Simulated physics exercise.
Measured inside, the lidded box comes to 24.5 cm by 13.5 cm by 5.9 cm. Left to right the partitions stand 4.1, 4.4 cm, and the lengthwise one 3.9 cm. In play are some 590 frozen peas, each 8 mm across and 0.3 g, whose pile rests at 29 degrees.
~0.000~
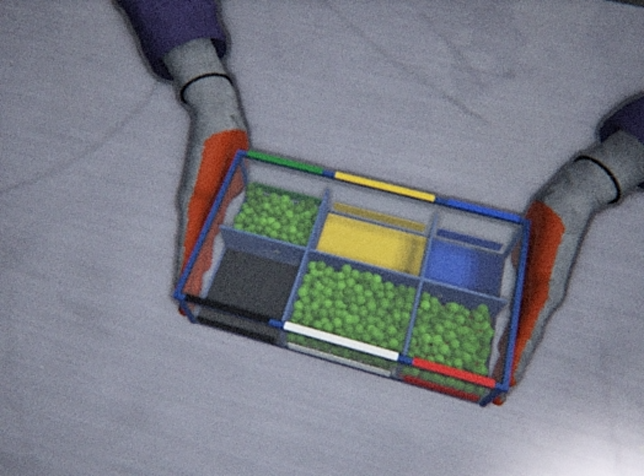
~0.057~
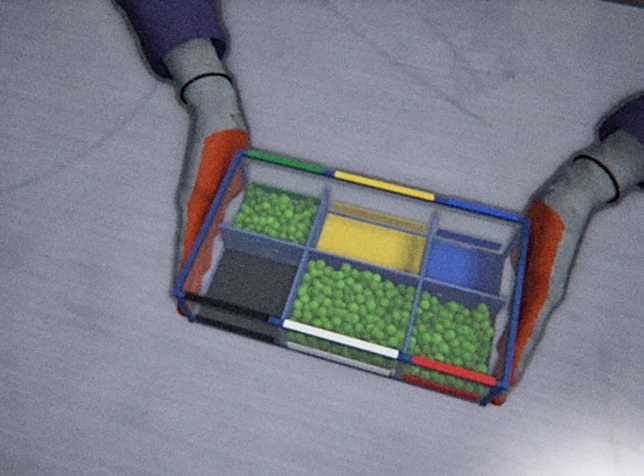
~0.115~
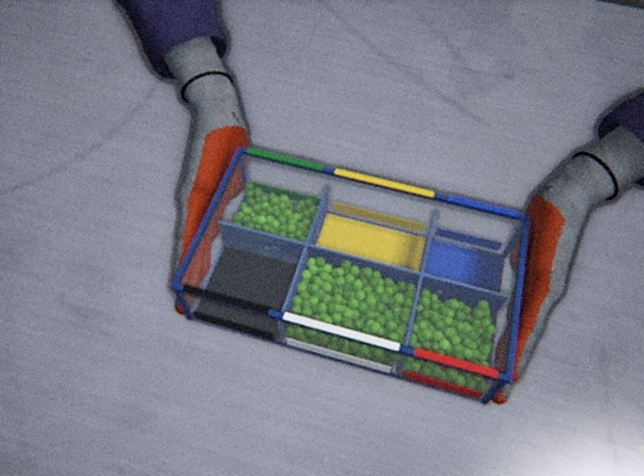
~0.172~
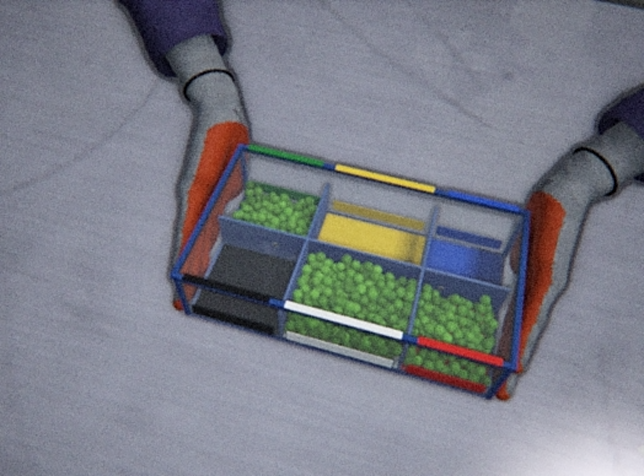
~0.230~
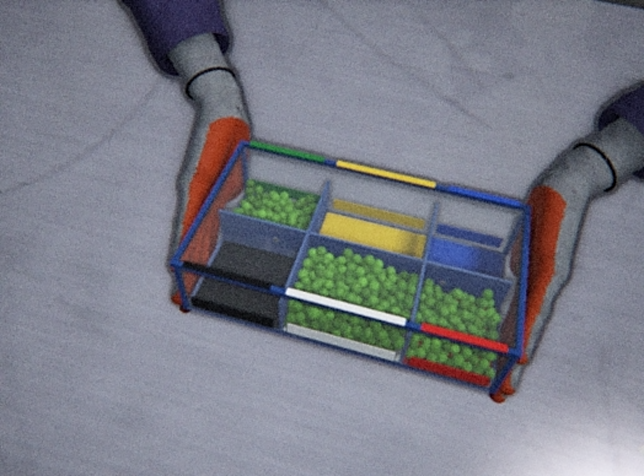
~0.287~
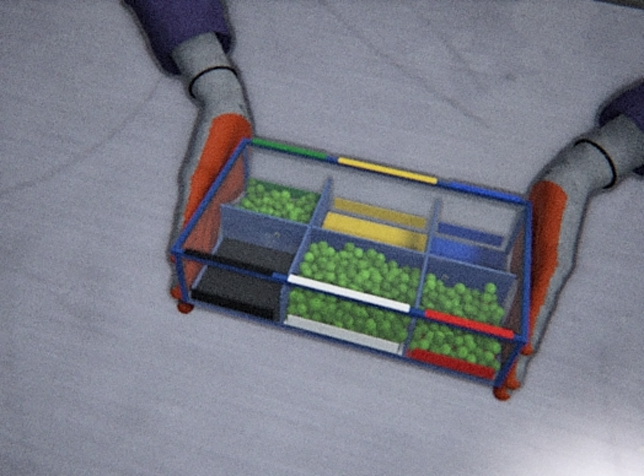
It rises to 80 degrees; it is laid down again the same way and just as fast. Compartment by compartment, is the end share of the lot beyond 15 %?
Result: Red compartment: It'll probably finish past fifteen percent of the pieces. Blue compartment: It'll probably finish at or short of fifteen percent of the pieces. Green compartment: It'll probably finish past fifteen percent of the pieces. Yellow compartment: It'll probably finish past fifteen percent of the pieces. White compartment: It'll probably finish past fifteen percent of the pieces. Black compartment: It'll probably finish at or short of fifteen percent of the pieces.
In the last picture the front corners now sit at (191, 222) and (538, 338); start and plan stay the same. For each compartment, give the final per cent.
In per cent, the final split is red 20, blue 10, green 20, yellow 15, white 35, black 0.
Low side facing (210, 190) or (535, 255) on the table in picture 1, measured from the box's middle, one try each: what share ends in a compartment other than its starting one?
30 and 20 %.
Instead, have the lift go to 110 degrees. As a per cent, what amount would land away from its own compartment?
Some 75 per cent.
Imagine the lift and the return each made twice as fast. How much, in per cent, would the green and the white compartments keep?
You'd end up with green at 20 percent and white at 30 percent.
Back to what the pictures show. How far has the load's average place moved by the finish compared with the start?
The balance point ends up some 3.0 centimetres from where it began.
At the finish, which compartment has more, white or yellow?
Result: White has more.
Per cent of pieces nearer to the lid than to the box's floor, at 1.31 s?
Roughly 30 per cent.
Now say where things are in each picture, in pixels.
Box tilt 0 degrees, front corners at (180, 294) and (502, 385); red 25 %, green 20 %, white 55 %, in the first picture.
Box tilt 1 degrees, front corners at (179, 292) and (502, 383), in the second picture.
Box tilt 4 degrees, front corners at (178, 285) and (505, 376), lowest corner left back, in the third picture.
Box tilt 8 degrees, front corners at (177, 275) and (510, 364), lowest corner left back, in the fourth picture.
Box tilt 12 degrees, front corners at (177, 262) and (515, 351), lowest corner left back, in the fifth picture.
Box tilt 16 degrees, front corners at (178, 250) and (521, 338), lowest corner left back; red 25 %, green 20 %, white 55 %. The box's pace is about 70 degrees a second, in the sixth picture.
Then, at 1.31 s, tilt 80 degrees; red 20 %, green 20 %, yellow 10 %, white 45 %.
After 1.99 s, tilt 35 degrees; red 20 %, blue 5 %, green 20 %, yellow 20 %, white 35 %.
After 2.70 s, tilt 0 degrees; red 20 %, blue 5 %, green 20 %, yellow 20 %, white 35 %.
In the end, at 3.1 s, red 20 %, blue 5 %, green 20 %, yellow 20 %, white 35 %, black 0 %.
